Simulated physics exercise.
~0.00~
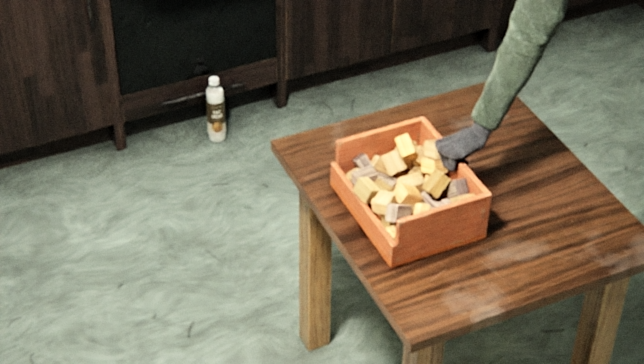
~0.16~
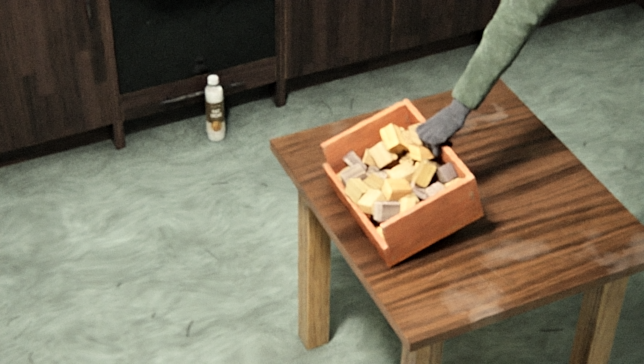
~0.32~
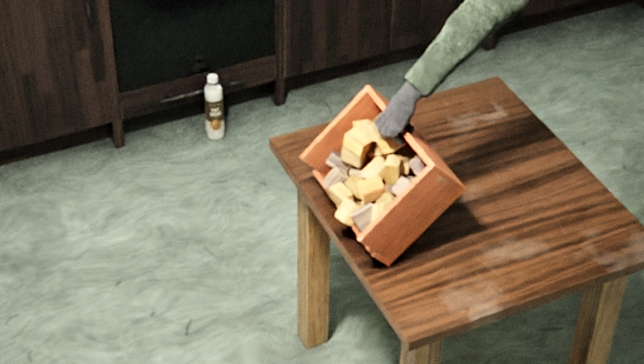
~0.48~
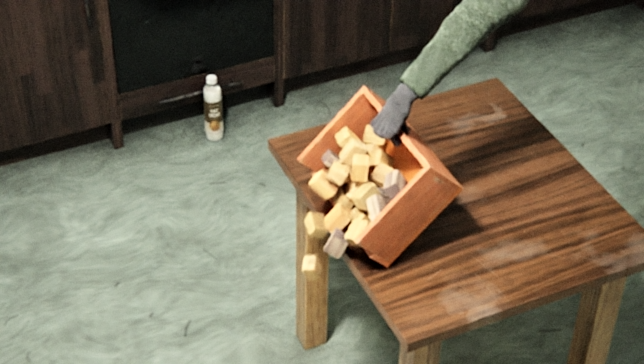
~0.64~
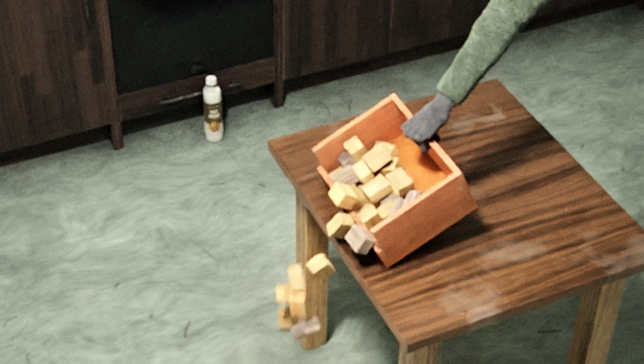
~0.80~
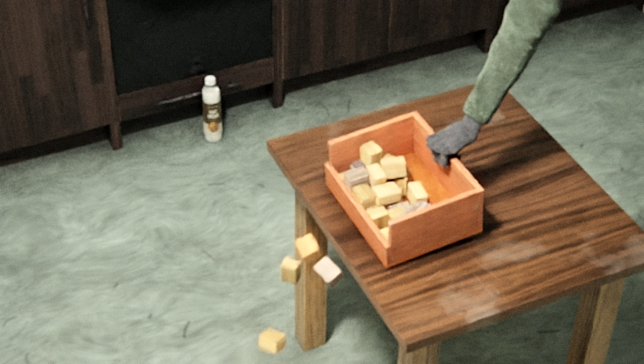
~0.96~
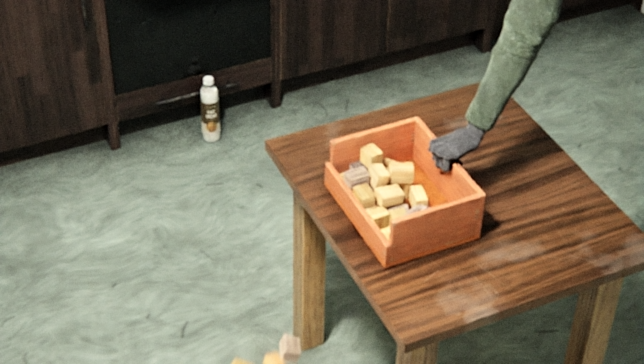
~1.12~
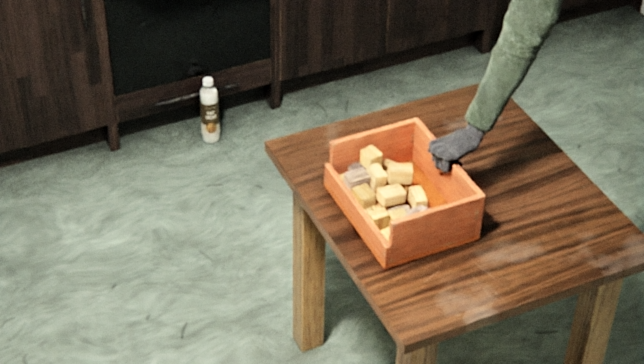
A gloved hand tipped an orange crate of small wooden blocks steeply to the left on a table, and some blocks tumbled over its low side towards the floor before the hand lowered it flat again, with many blocks still inside.
